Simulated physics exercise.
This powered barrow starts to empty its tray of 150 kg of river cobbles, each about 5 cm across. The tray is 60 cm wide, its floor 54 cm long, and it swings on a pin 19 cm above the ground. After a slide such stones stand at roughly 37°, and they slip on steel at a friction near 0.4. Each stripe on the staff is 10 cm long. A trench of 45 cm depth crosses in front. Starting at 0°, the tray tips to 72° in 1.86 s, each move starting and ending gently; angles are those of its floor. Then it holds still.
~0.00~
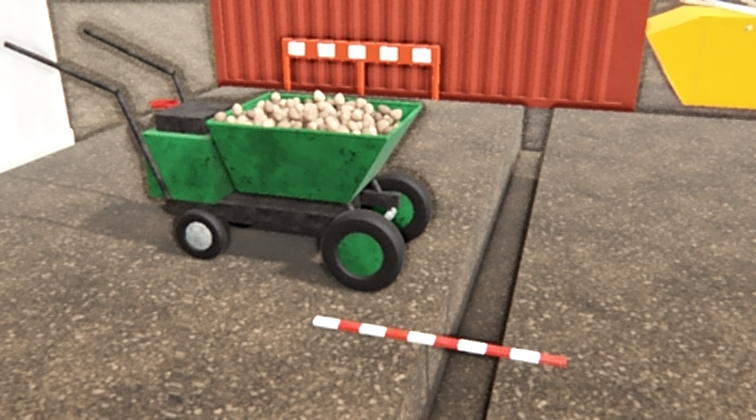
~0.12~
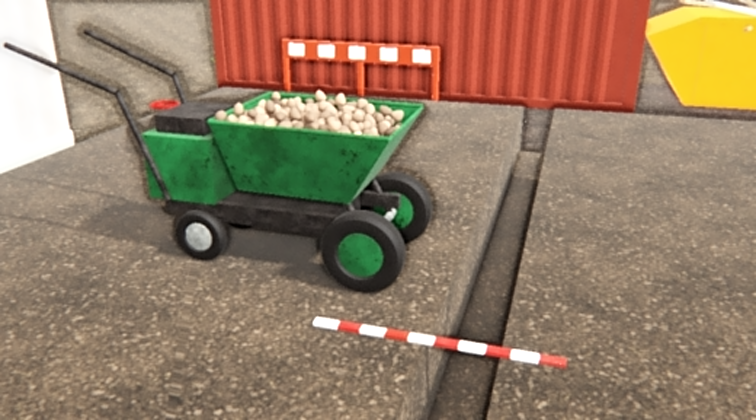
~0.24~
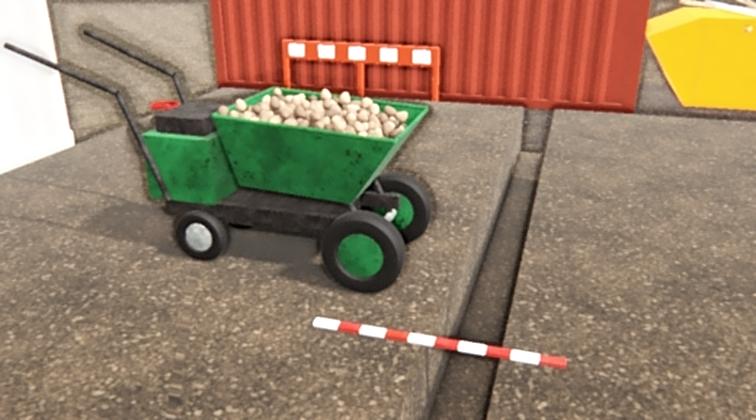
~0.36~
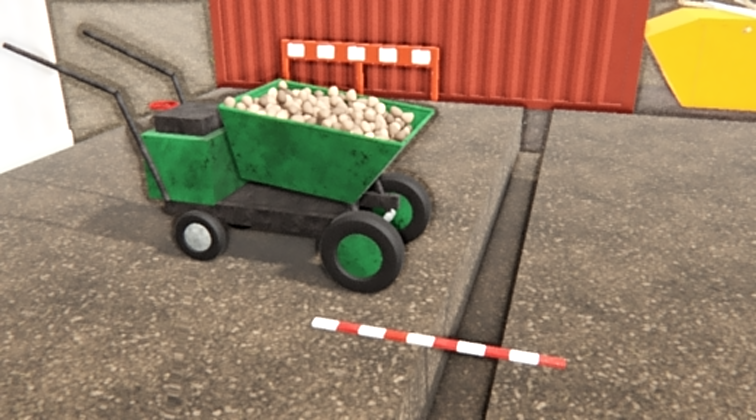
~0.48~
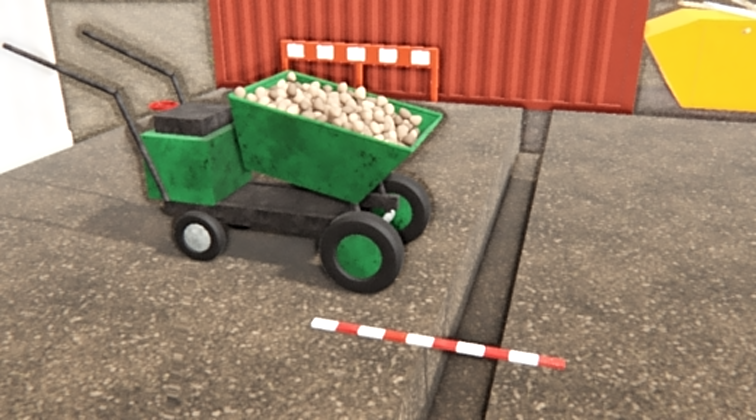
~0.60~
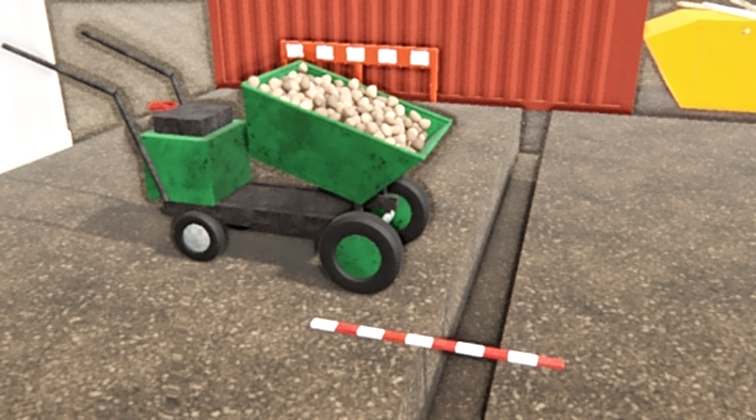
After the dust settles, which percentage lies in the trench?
Close to 50 in a hundred.
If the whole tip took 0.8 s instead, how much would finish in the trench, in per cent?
Then about 35 per cent.
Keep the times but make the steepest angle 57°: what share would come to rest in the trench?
It would be near 20 per cent.
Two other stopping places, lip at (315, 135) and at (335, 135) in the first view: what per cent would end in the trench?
About 95 and 95 per cent.
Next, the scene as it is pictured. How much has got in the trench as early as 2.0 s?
About 10 per cent by then.
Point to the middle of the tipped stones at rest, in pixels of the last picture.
Around (511, 281).
After 1.4 s the floor is at 61°; 98 % in the tray, 1 % in the trench; the foremost stones are at (515, 241).
After 2.0 s the floor is at 72°; 56 % in the tray, 9 % in the trench, 35 % past the trench; the foremost stones are at (643, 302).
After 2.3 s the floor is at 72°; 34 % in the tray, 16 % in the trench, 50 % past the trench; the foremost stones are at (697, 303).
After 4.3 s the floor is at 72°; 1 % in the tray, 50 % in the trench, 49 % past the trench; the foremost stones are at (714, 307).
